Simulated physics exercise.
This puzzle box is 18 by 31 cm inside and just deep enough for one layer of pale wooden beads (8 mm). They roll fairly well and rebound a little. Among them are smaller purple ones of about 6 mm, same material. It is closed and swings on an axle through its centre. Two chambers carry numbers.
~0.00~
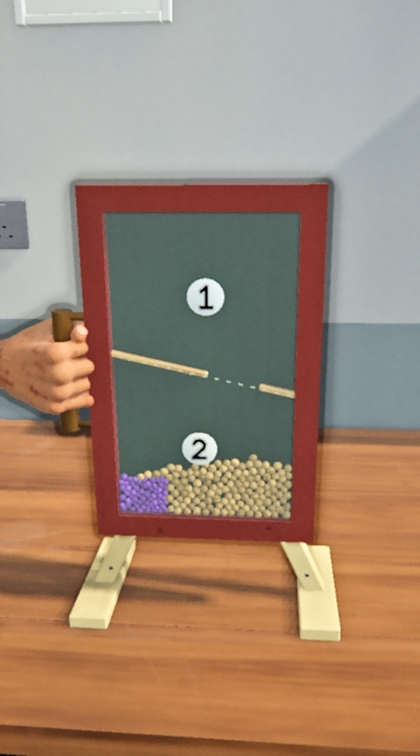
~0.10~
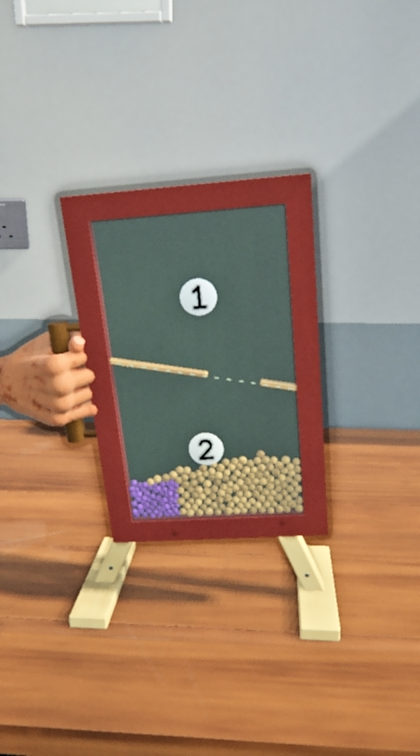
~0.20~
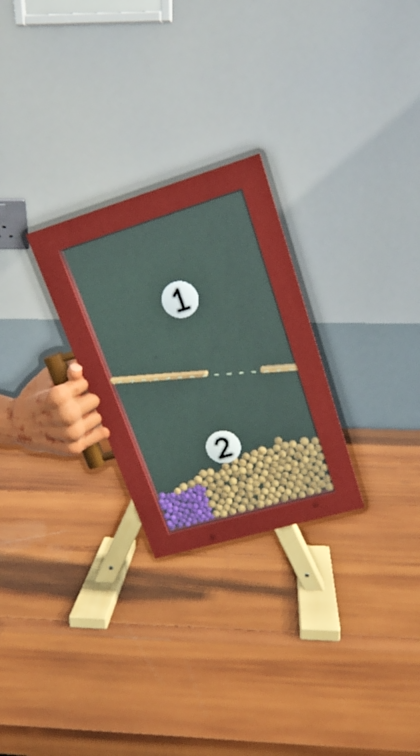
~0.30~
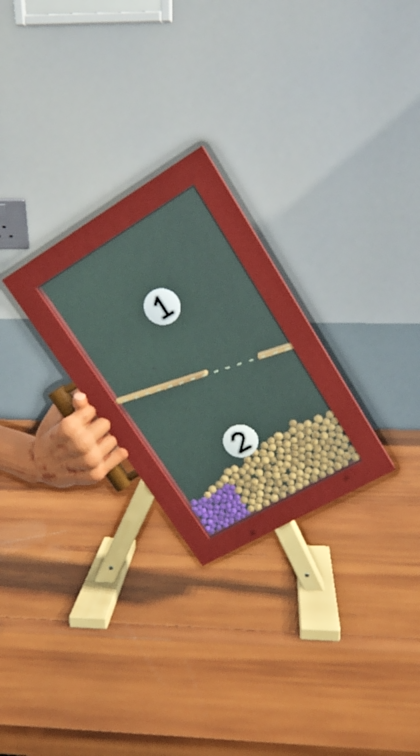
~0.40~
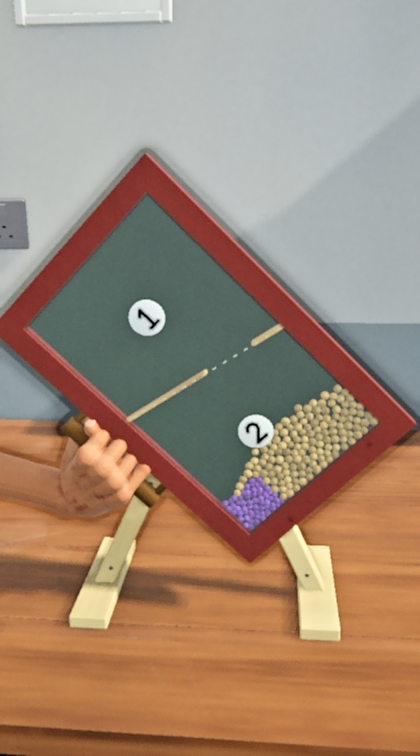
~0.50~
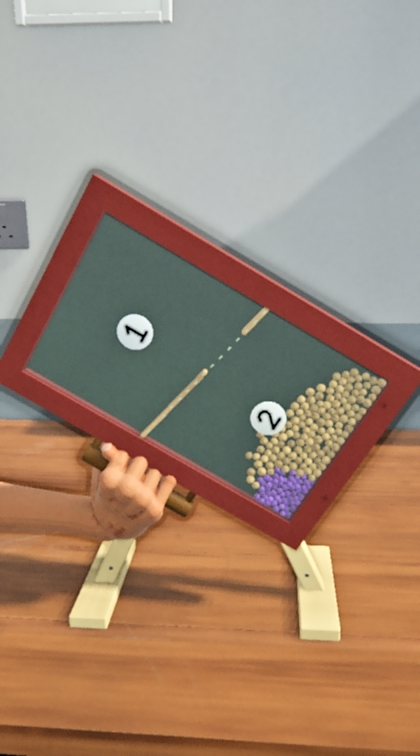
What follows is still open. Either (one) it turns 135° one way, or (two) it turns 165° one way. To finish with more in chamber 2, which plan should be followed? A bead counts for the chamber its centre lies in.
Take plan one.
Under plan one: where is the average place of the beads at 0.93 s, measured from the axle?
About 10 cm right and 1 cm below.
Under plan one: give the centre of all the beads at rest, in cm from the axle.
Some 9 cm right and 1 cm above.
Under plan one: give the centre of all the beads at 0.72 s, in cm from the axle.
About 11 cm right and 4 cm below.
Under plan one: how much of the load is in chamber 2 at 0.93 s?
About 100 per cent.
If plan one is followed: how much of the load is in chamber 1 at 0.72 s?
Some 0 per cent.
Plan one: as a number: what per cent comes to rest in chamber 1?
About 0 per cent.
Plan one. At 0.72 s, it stands 90° anticlockwise; the beads' middle is 11 cm right of and 4 cm below the centre; no. 2, 100 %.
After 0.93 s, it stands 119° anticlockwise; the beads' middle is 10 cm right of and 1 cm below the centre; no. 2, 100 %.
After 1.12 s, it stands 135° anticlockwise; the beads' middle is 9 cm right of and 1 cm above the centre; no. 2, 100 %.
At rest by 2.0 s, it stands 135° anticlockwise; no. 1, 0 %, no. 2, 100 %.
Plan two would end with no. 1, 30 %, no. 2, 70 %.
